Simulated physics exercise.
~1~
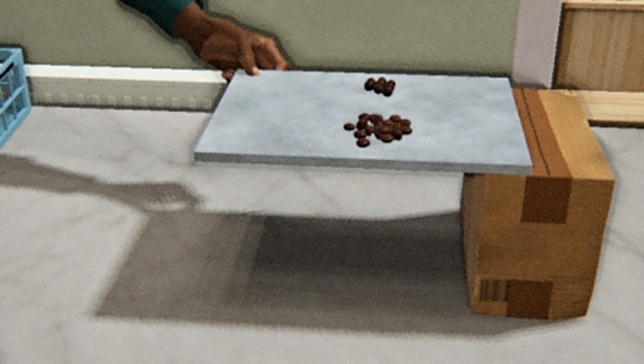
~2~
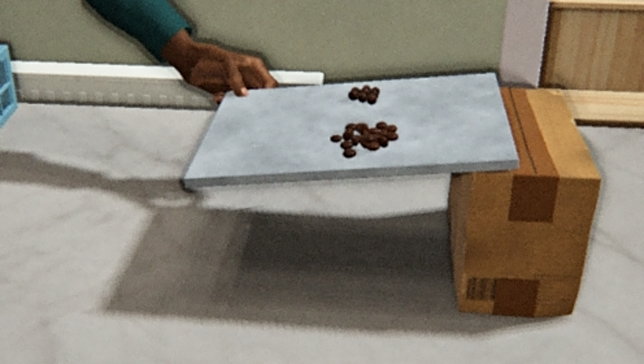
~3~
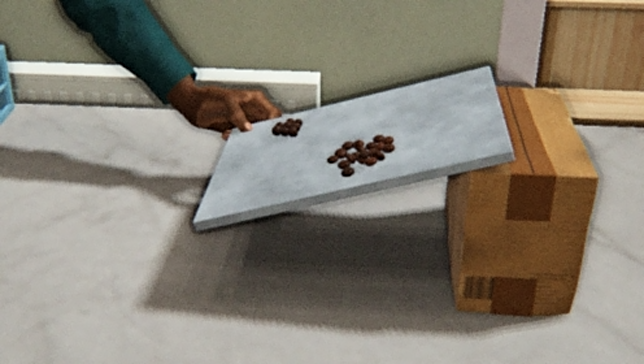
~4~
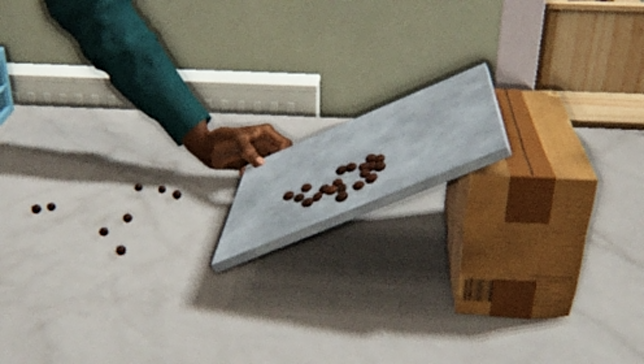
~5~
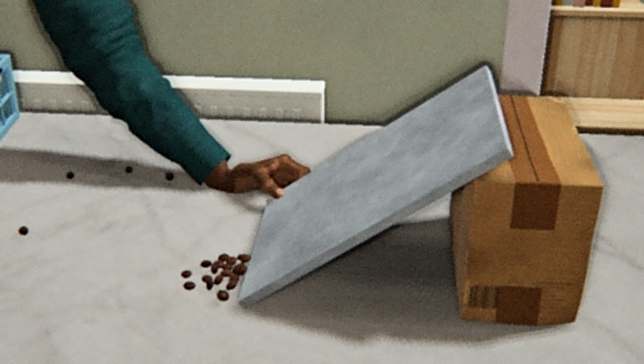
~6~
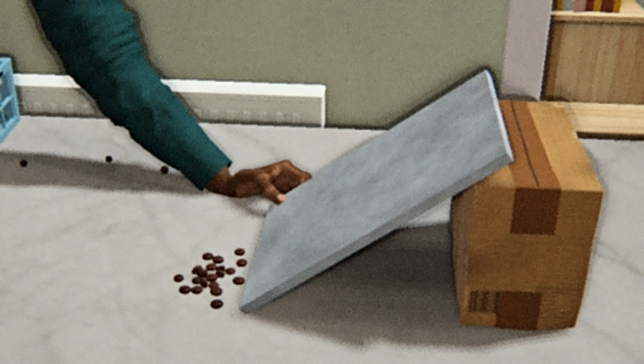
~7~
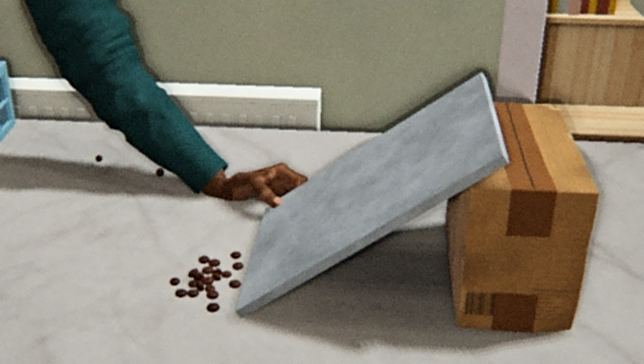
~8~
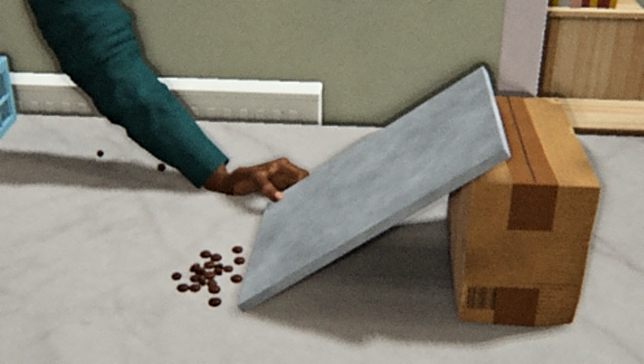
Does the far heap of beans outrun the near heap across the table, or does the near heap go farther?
The far heap outruns the near one. Its beans scatter well off to the left, while the near heap mostly stops at the foot of the board.
On a table, a hand lowers a board, spilling two bean heaps, the far one farther.
